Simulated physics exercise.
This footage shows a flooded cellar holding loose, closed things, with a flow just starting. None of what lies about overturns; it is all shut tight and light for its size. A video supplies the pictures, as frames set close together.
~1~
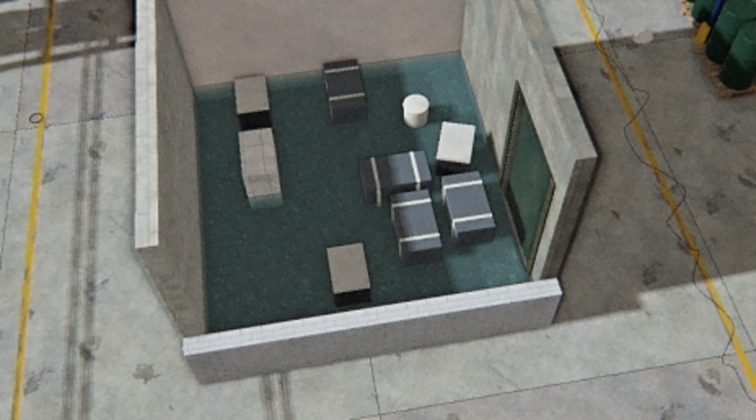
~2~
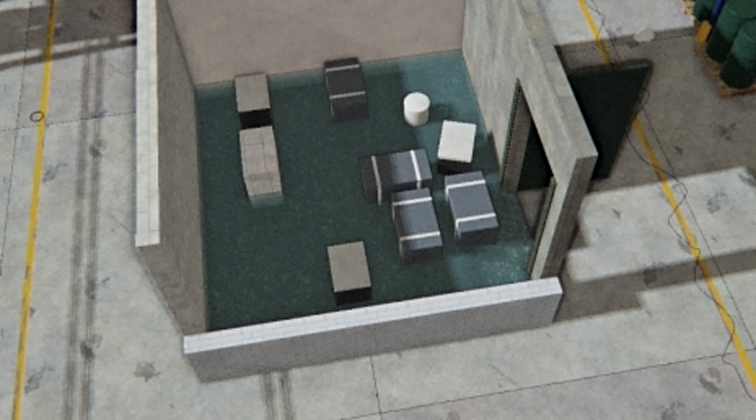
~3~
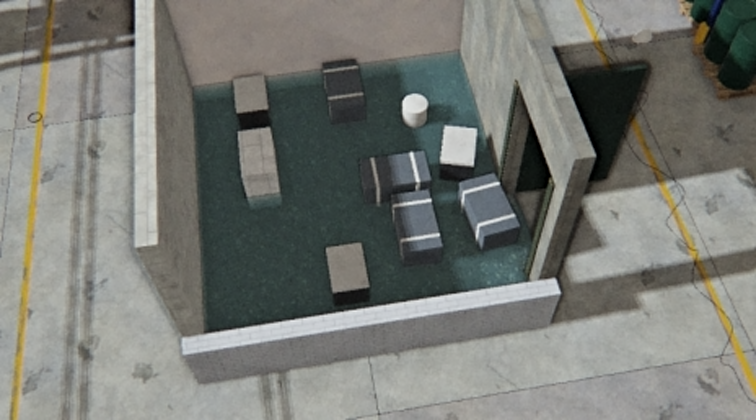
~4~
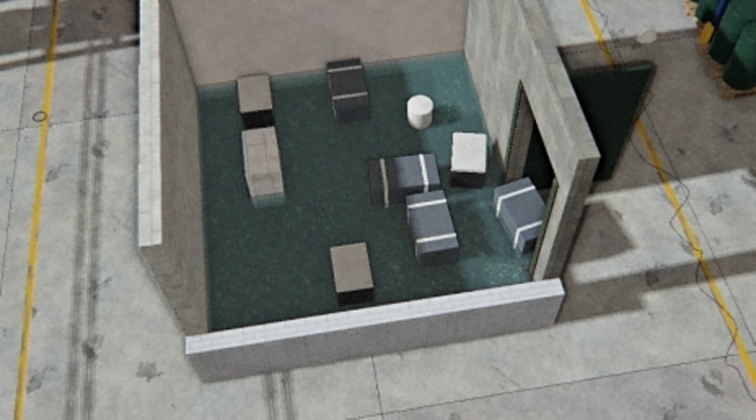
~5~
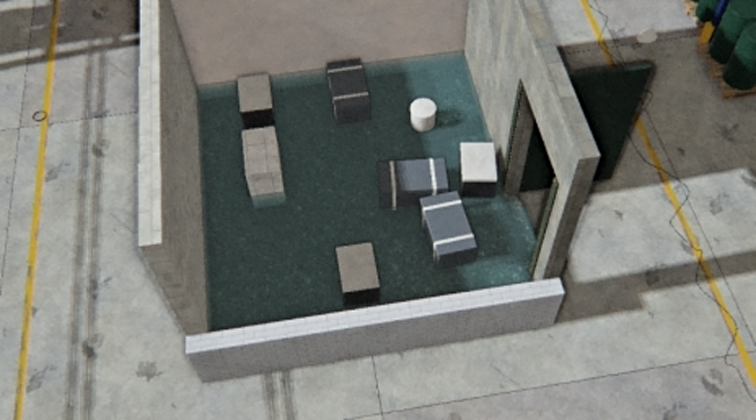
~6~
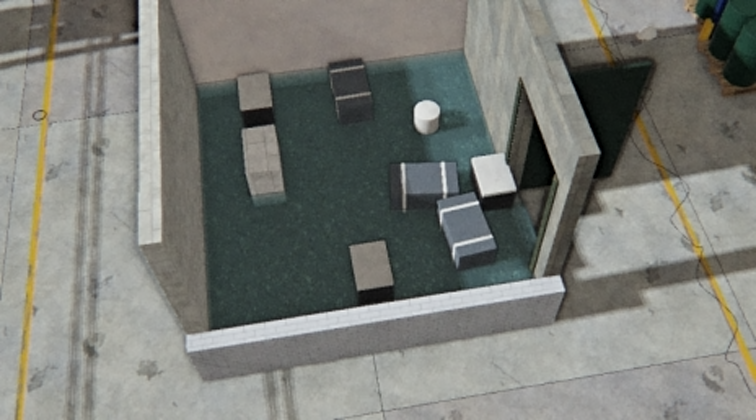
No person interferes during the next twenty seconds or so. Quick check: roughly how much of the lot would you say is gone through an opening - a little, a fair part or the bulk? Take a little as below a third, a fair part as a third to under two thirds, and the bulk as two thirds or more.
I would say the bulk.
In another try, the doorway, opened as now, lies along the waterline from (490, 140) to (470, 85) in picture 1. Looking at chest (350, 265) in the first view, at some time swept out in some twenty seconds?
My guess is that it doesn't escape.
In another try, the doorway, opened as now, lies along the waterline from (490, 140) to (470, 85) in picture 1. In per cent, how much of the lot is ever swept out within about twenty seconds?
It comes to about 80 per cent of the things.
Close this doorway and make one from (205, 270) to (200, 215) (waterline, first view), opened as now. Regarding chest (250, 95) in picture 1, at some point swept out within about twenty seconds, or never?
Answer: Out.
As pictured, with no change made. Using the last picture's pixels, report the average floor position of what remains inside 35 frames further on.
Mean floor position: Approx. (422, 181) px, last view.
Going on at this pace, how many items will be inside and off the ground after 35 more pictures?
That number is 2.
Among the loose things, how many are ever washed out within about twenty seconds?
You get 7.
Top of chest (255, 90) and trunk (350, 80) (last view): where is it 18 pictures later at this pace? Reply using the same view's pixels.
Near (307, 100) and (407, 116).
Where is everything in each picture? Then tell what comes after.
A chest at (456, 141) floats; a trunk at (416, 220), afloat; 0 of 8 have shifted, in the first picture.
A chest at (457, 140) floats; a trunk at (416, 219), afloat; 0 of 8 have shifted, in the second picture.
A chest at (459, 144) floats, close to its start; a trunk at (416, 220), afloat; 2 of 8 have shifted, in the third picture.
A chest at (469, 151), afloat, close to its start; a trunk at (432, 221) floats, close to its start; 4 of 8 have shifted, in the fourth picture.
A chest at (479, 160), afloat, a stride from its start; a trunk at (448, 222) floats, a stride from its start; 6 of 8 have shifted, in the fifth picture.
A chest at (494, 173) floats, a stride from its start; a trunk at (467, 224), afloat, a stride from its start; 6 of 8 have shifted, in the sixth picture.
A moment on, 3 of 8 are out; 5 afloat.
Next, 6 of 8 are out; 2 afloat.
Later, 6 of 8 are out; 2 afloat.
In the end, 7 of 8 are out; 1 afloat.
